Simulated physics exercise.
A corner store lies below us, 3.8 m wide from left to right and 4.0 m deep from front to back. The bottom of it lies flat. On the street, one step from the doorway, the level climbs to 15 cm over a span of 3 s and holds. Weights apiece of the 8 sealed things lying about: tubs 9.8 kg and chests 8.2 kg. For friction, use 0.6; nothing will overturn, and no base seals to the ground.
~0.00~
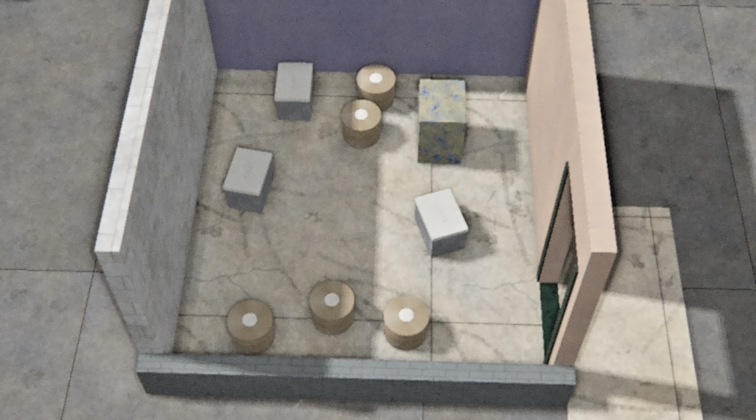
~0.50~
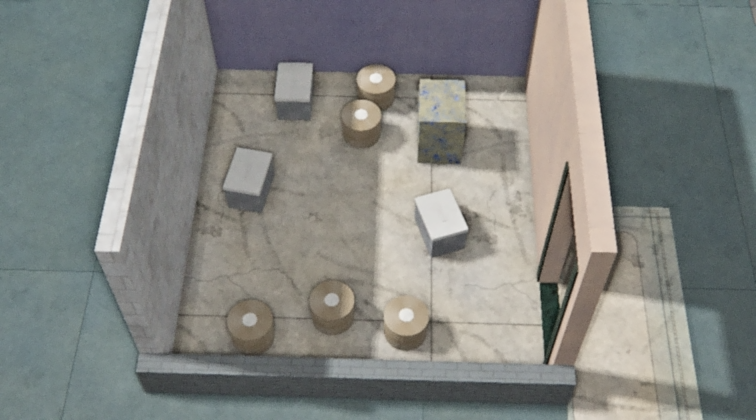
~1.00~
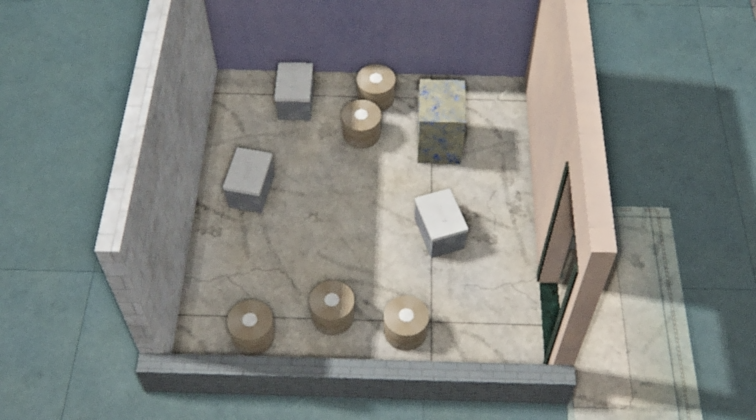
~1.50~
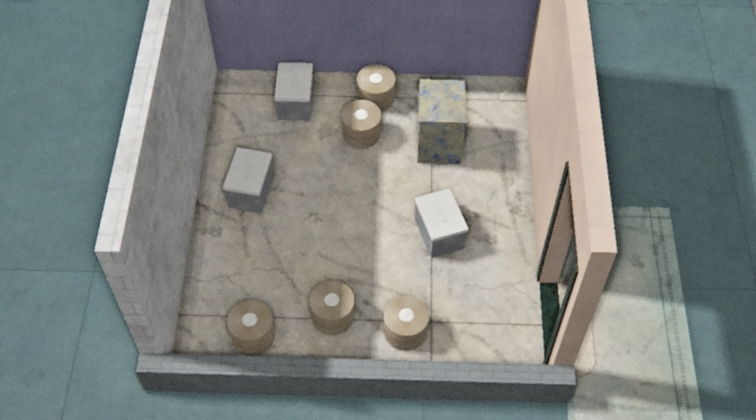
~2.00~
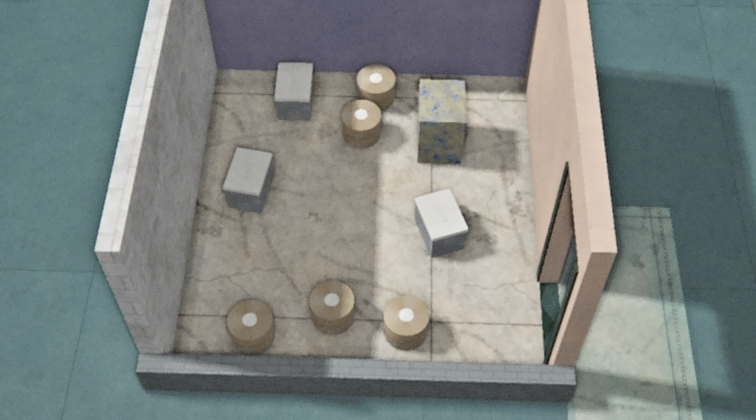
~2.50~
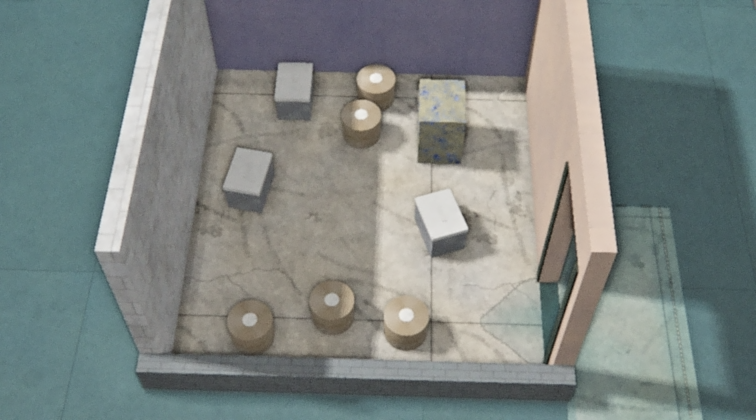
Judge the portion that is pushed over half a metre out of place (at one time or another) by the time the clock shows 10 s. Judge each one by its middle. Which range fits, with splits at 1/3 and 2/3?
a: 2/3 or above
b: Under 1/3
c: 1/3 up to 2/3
c, 1/3 up to 2/3.
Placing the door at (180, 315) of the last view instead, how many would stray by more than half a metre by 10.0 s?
Count: 3.
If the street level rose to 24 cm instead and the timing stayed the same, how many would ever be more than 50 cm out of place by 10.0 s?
The count would be 7.
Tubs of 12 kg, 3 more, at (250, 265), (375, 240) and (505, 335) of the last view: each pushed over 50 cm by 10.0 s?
Order as given - inside the limit, inside the limit, above the limit.
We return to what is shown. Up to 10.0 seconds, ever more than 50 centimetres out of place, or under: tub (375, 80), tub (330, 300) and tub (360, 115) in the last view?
Within, beyond, within.
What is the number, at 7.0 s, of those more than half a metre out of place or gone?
By that point, 0.
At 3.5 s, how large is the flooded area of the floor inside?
The covered patch comes to about 2.0 m2.
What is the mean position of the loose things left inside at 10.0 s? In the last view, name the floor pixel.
About (313, 198).
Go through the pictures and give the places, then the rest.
The first frame shows a tub at (361, 115) rests on the ground; a tub at (332, 300), on the bottom; water covers 0.0 m2; 0 of 8 have shifted.
The second frame shows a tub at (361, 115), on the bottom; a tub at (332, 300), on the bottom; 0.0 m2 under water; 0 of 8 have shifted.
The third frame shows a tub at (361, 115), on the bottom; a tub at (332, 300), on the bottom; water covers 0.0 m2; 0 of 8 have shifted.
The fourth frame shows a tub at (361, 115), on the bottom; a tub at (332, 300), on the bottom; 0.0 m2 under water; 0 of 8 have shifted.
The fifth frame shows a tub at (361, 115), on the bottom; a tub at (332, 300) rests on the ground; water covers 0.0 m2; 0 of 8 have shifted.
The sixth frame shows a tub at (361, 115) rests on the ground; a tub at (332, 300), on the bottom; water covers 0.4 m2; 0 of 8 have shifted.
After 3.5 s 0 of 8 are over 50 cm from their spots; 0 afloat.
After 4.5 s 0 of 8 are over 50 cm from their spots; 0 afloat.
After 7.0 s 0 of 8 are over 50 cm from their spots; 0 afloat.
After 10.0 s 3 of 8 are over 50 cm from their spots, and 3 have been at some point; 5 afloat.
